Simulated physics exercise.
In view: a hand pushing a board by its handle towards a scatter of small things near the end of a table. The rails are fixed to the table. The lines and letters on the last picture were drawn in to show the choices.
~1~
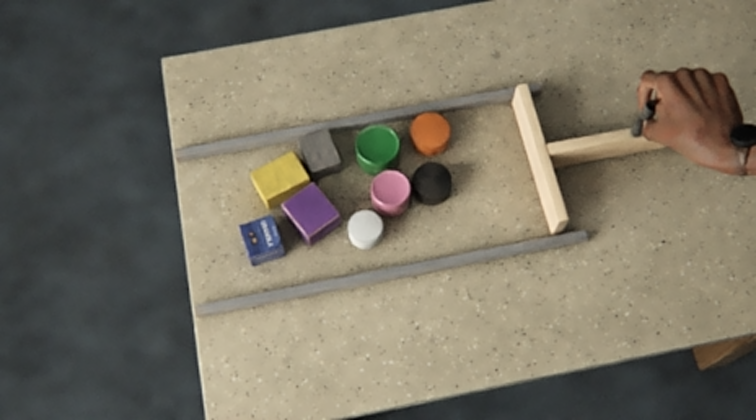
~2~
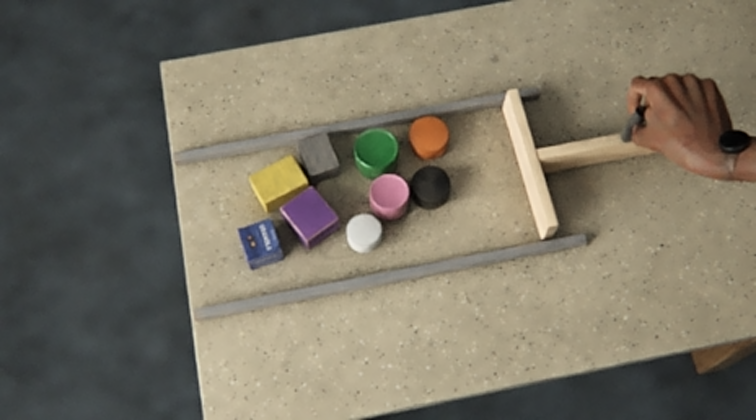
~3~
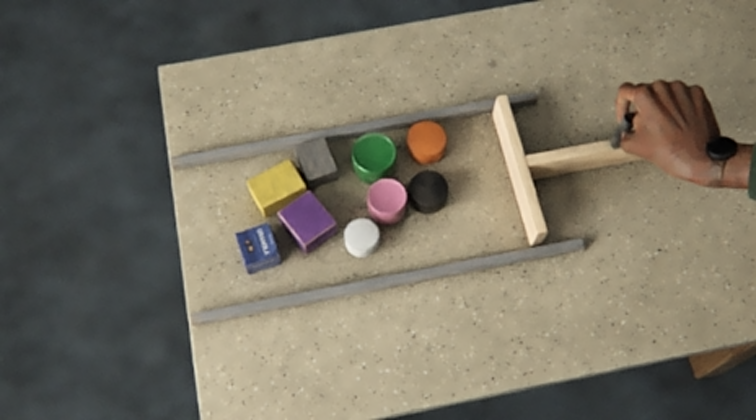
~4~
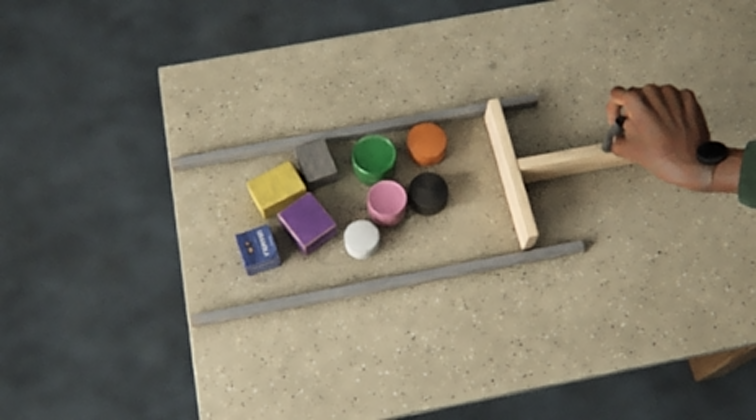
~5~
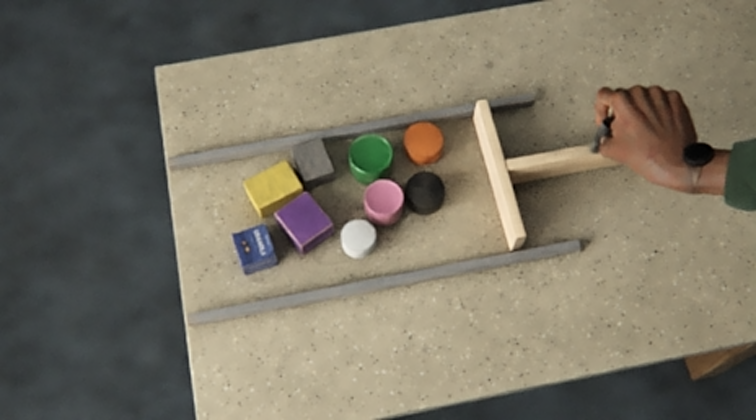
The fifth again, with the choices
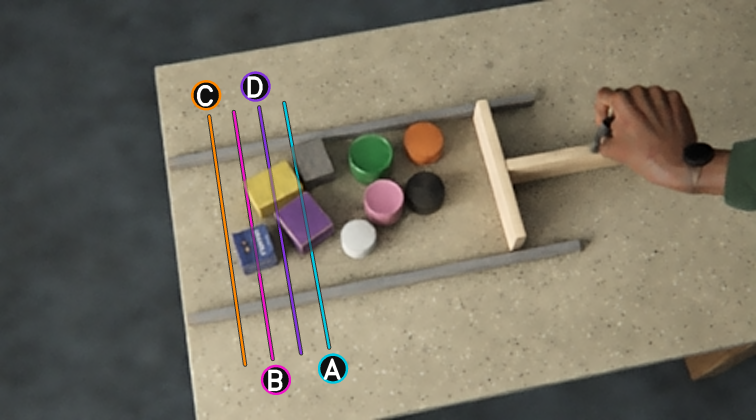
On a speckled tabletop between two grey rails, a hand gripped a wooden board's handle and slid it a short way left toward a cluster of colourful blocks and tins, which the board had not touched.
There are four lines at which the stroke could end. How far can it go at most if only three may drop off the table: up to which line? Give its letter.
It can go as far as B.
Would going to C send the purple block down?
By then, yes.
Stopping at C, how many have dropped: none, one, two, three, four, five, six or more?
Five.
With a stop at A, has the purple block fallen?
No.
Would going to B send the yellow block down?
By then, yes.
On the marked copy, A at (305, 218); B at (252, 228); C at (226, 233); D at (279, 223).
With B. Early on, board (413, 182); yellow block (265, 193); grey block (302, 174).
Further on, board (322, 199); yellow block (185, 217); blue packet (199, 278).
At the end, board (252, 212); blue packet over the edge; yellow block over the edge; three fallen.
As for the rest, A is within the limit but short; C drops five; D is within the limit but short.
